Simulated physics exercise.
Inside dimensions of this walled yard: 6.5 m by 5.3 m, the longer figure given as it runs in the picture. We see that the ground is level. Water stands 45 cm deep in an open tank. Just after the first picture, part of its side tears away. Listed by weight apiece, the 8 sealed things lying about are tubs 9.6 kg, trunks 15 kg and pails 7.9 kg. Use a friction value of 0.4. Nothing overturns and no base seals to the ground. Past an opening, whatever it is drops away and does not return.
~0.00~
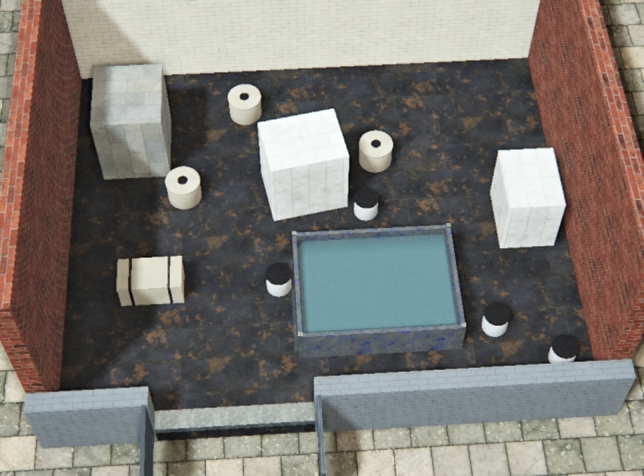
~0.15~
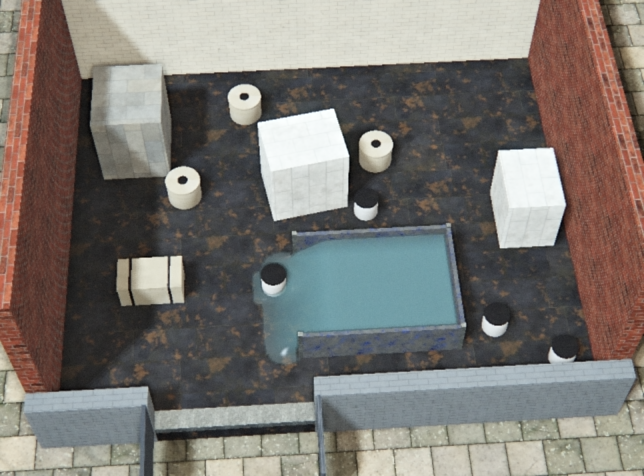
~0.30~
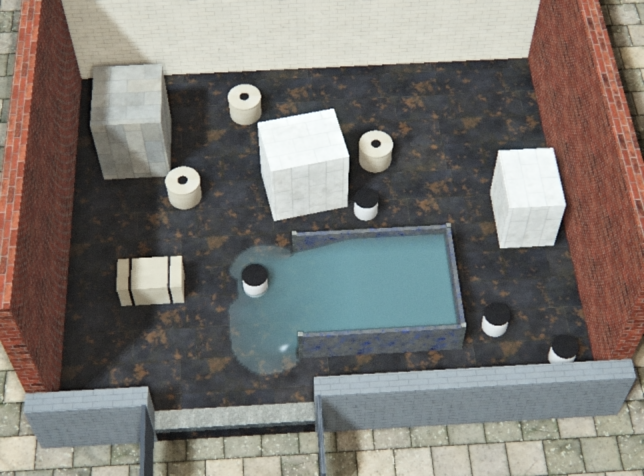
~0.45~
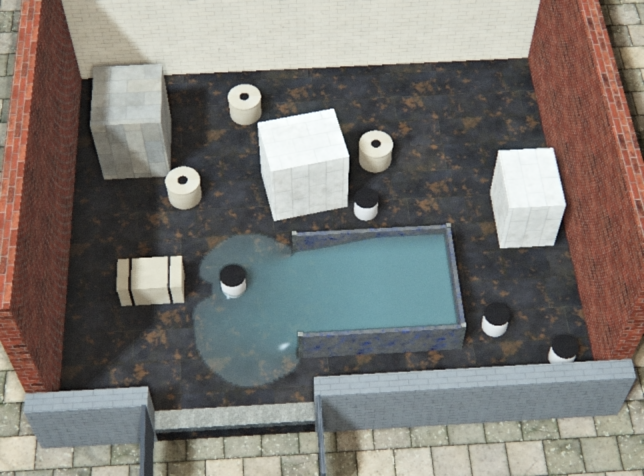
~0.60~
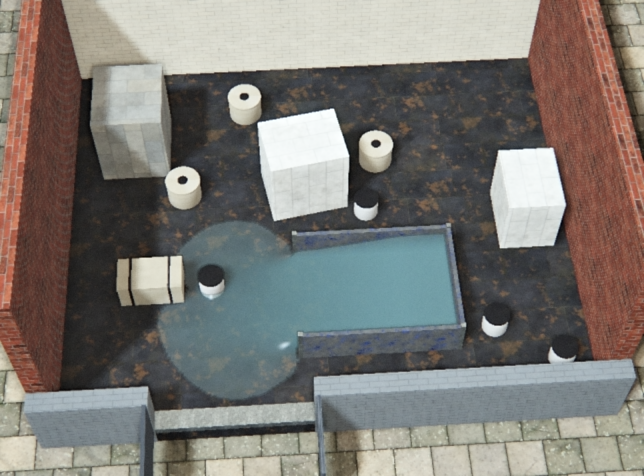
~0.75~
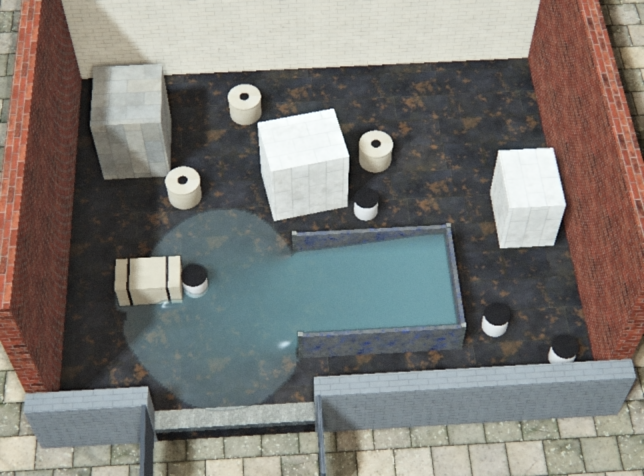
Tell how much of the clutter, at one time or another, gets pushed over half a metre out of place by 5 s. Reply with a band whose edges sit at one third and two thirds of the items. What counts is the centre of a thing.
Band: One third to two thirds.
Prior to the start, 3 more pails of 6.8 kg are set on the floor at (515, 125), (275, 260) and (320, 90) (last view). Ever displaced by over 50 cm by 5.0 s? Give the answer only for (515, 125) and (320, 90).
First stays inside, then stays inside.
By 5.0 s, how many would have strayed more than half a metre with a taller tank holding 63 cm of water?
Then the count would be 3.
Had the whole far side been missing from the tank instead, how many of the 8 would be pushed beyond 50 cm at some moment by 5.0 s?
Then it comes to 2.
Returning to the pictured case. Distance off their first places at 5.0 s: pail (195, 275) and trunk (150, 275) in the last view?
Shifts in order: 200 cm; 140 cm.
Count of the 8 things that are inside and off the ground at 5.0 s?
It comes to 2.
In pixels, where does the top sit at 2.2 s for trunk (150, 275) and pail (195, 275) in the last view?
Around (97, 260) and (131, 234).
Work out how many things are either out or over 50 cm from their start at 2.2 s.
By then the count is 2.
After 1.1 s 1 of 8 are over 50 cm from their spots; 0 afloat.
After 2.2 s 2 of 8 are over 50 cm from their spots; 1 afloat.
After 3.5 s 2 of 8 are over 50 cm from their spots; 2 afloat.
After 5.0 s 3 of 8 are over 50 cm from their spots, and 3 have been at some point; 2 afloat.
